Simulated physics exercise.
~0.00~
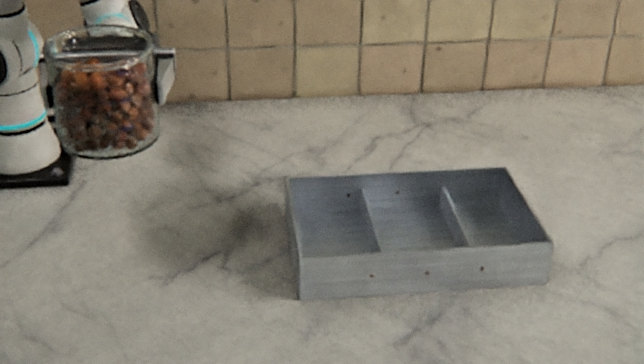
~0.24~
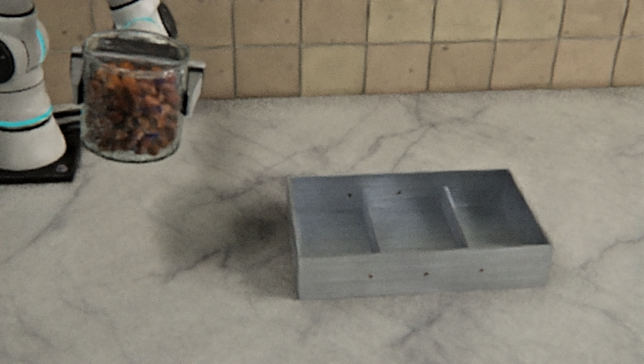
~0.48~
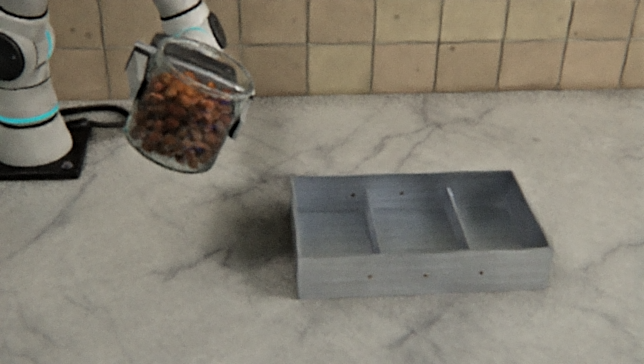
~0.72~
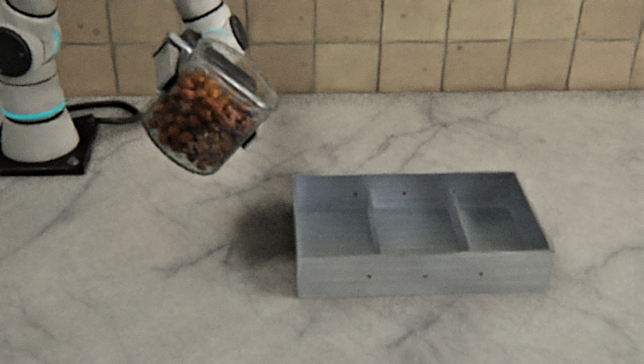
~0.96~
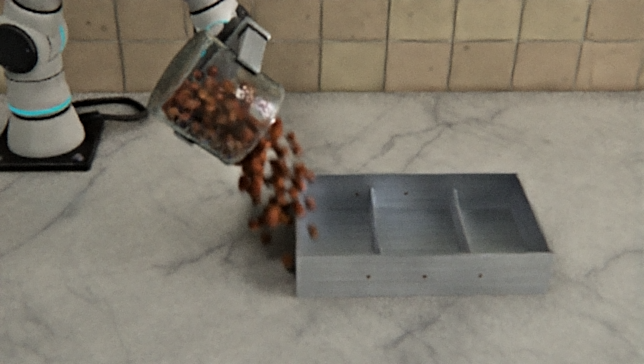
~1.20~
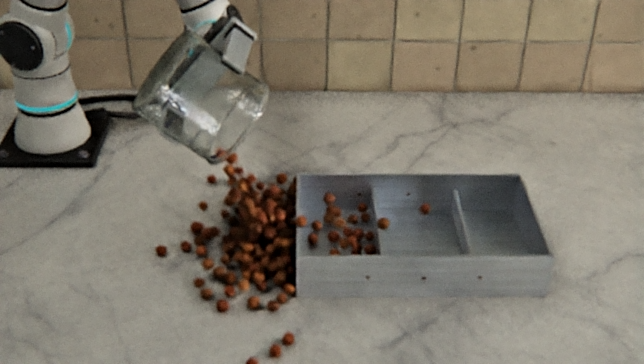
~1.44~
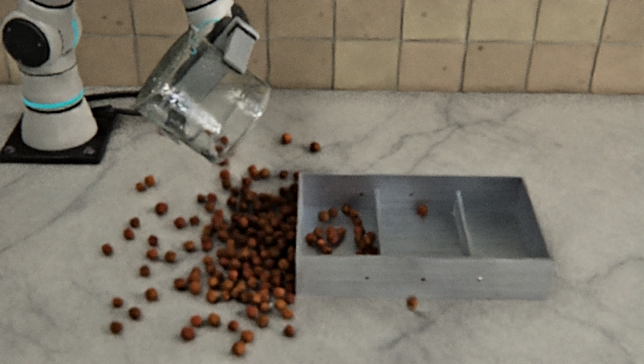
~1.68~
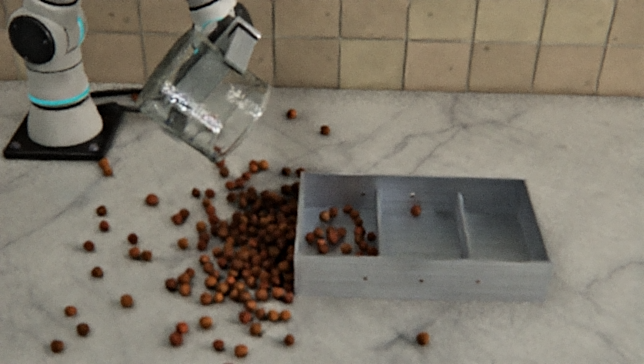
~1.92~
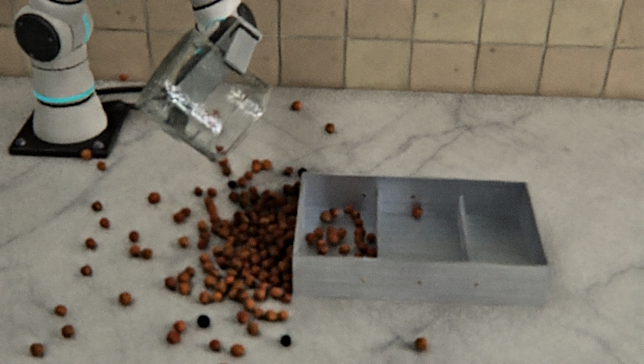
In this clip, a robot arm carries a clear beaker of hazelnuts rightward and tips it toward a gray three-part tray on a marble surface, but most spill and scatter over the tabletop, leaving a small share in the left compartment and one in the middle.
